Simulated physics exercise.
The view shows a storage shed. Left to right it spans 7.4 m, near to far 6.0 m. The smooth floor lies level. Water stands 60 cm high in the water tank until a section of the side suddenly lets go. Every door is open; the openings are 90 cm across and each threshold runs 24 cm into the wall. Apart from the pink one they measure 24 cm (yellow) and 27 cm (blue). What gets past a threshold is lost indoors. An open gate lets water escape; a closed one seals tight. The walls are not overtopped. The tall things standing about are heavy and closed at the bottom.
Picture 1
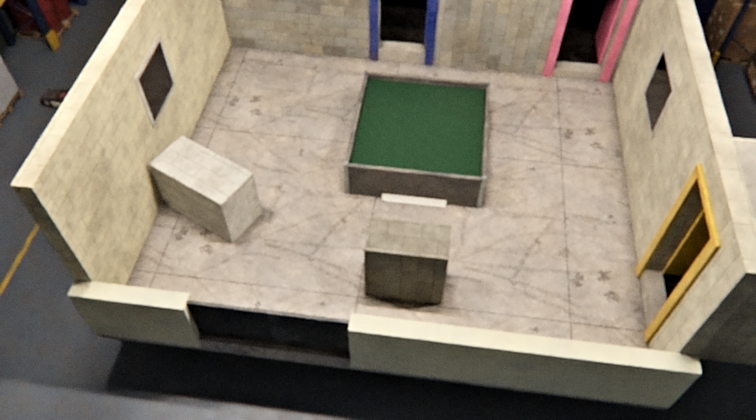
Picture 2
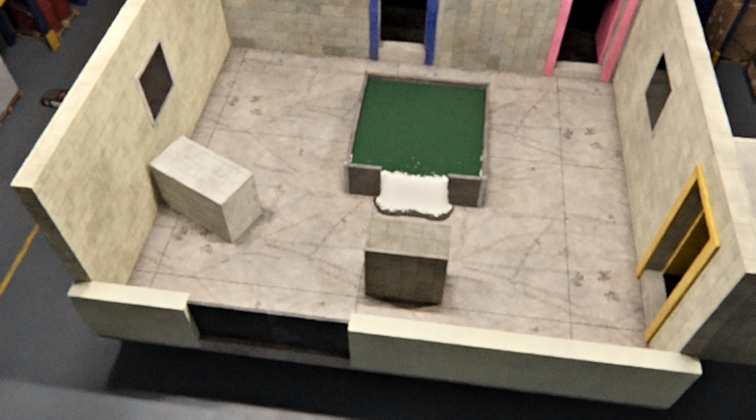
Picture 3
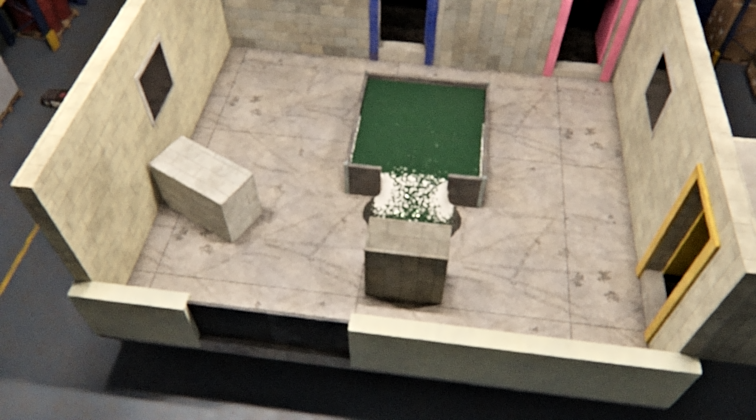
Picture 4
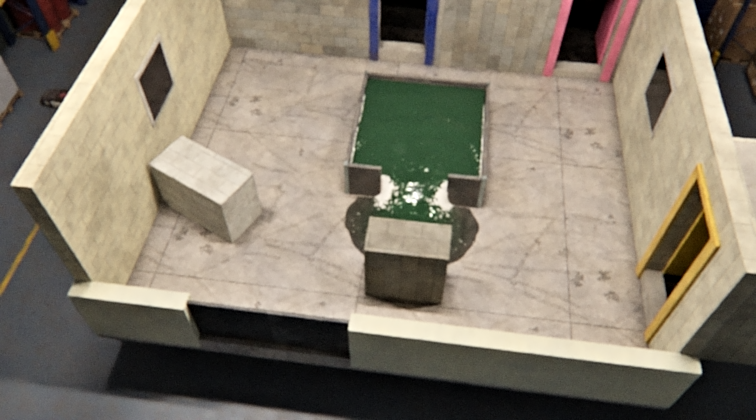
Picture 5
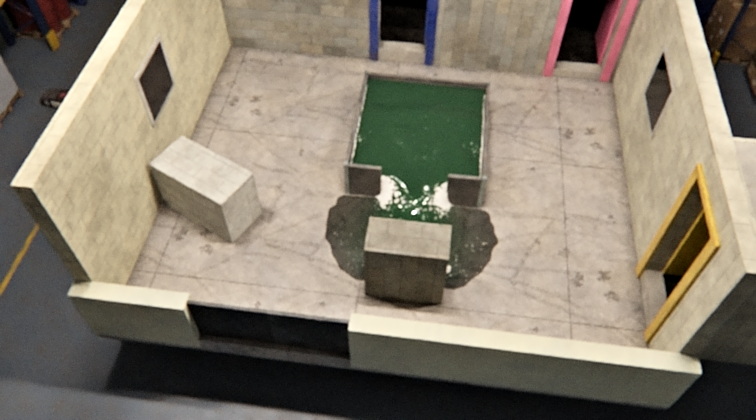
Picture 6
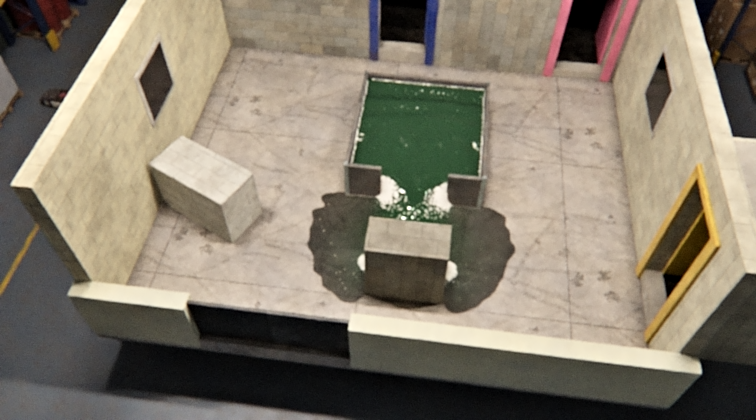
In this clip, green water pours through a gap in the front wall of a square tank inside a roofless, stone-walled room, reaches a grey block in front, and spreads around both its sides, leaving a widening dark patch on the floor.
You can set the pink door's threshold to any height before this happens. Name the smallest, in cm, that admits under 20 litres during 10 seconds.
Some 6 cm above the ground.
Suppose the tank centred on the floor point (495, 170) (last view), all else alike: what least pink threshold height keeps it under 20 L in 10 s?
About 13.5 cm.
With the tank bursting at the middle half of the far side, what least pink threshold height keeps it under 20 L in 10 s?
About 10.5 cm.
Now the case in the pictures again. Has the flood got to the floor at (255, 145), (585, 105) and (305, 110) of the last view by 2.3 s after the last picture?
In turn: Not reached, still dry, dry.
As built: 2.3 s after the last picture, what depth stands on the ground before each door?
In cm: Yellow 20, blue 0, pink 0.
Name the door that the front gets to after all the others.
It is the blue one.
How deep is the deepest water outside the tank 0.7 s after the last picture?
Up to some 42 cm.
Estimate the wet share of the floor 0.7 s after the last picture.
Near 15 per cent is wet.
Then, 0.7 s after the last picture water covers 15 % of the floor, deepest (42 cm) near (406, 260); it has not reached the pink door.
Then, 2.3 s after the last picture water covers 40 % of the floor, deepest (32 cm) near (115, 313); it has not reached the pink door.
Then, 9.3 s after the last picture water covers 100 % of the floor, deepest (12 cm) near (216, 248); 8 cm at the pink door, 0 litres in over its 16 cm threshold.
At the pink door as built, the water peaked near 10 cm, 5.3 s after the last picture.
With a threshold of 5.5 cm, 28 litres would have come in within the 10 s; with 7.5 cm, 8 litres. So under 20 litres takes about 6 cm.
